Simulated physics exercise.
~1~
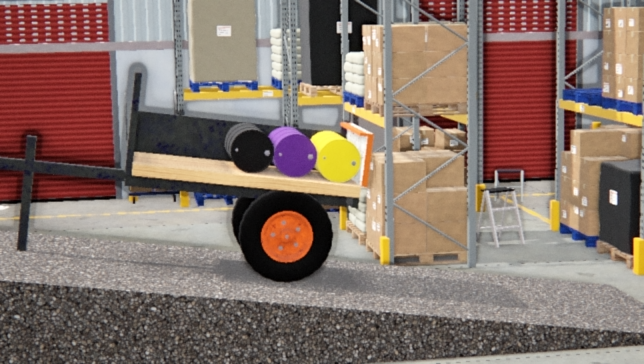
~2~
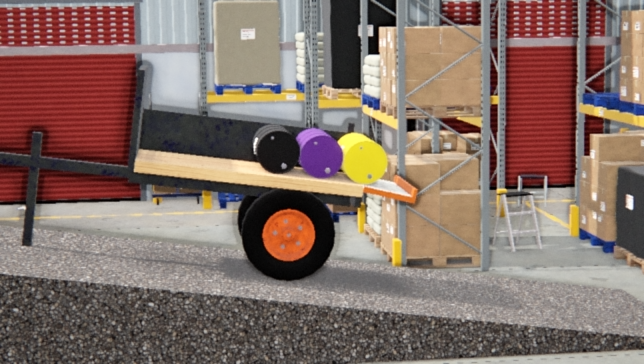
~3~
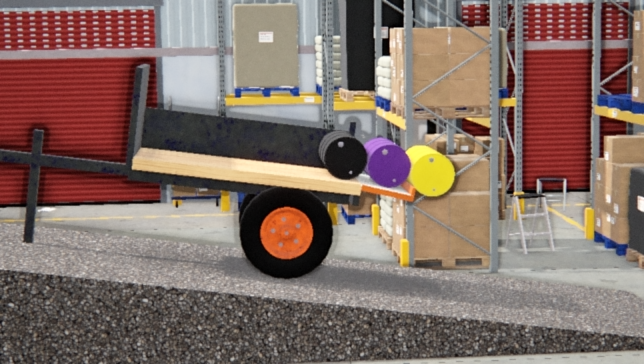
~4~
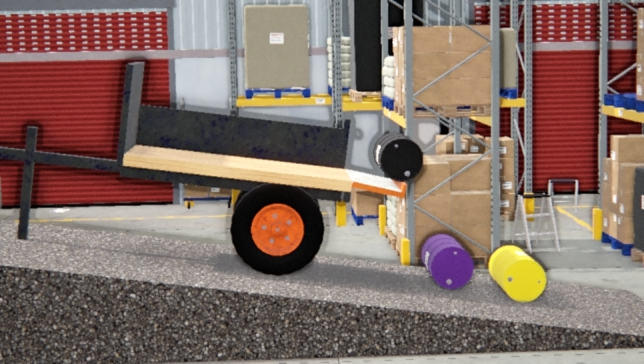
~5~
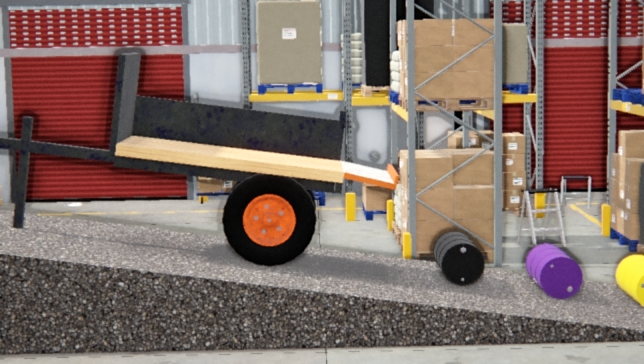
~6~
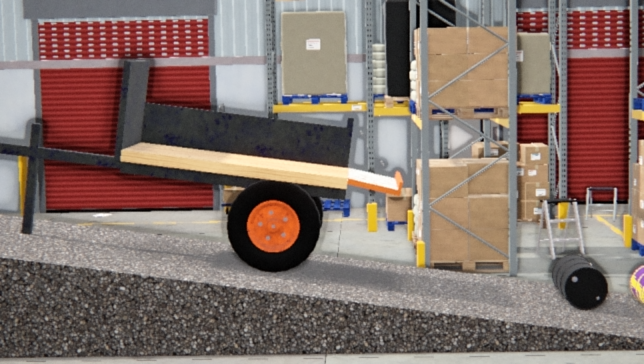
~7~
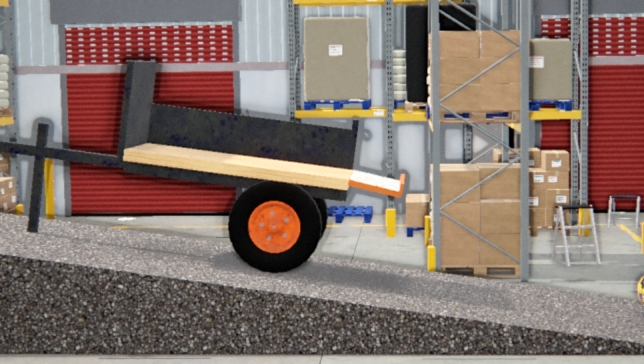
We see a trailer on a slope with black, purple and yellow drums on its bed as the rear gate swings down; the drums roll right, drop off the end one after another and roll down the incline, leaving the trailer empty.
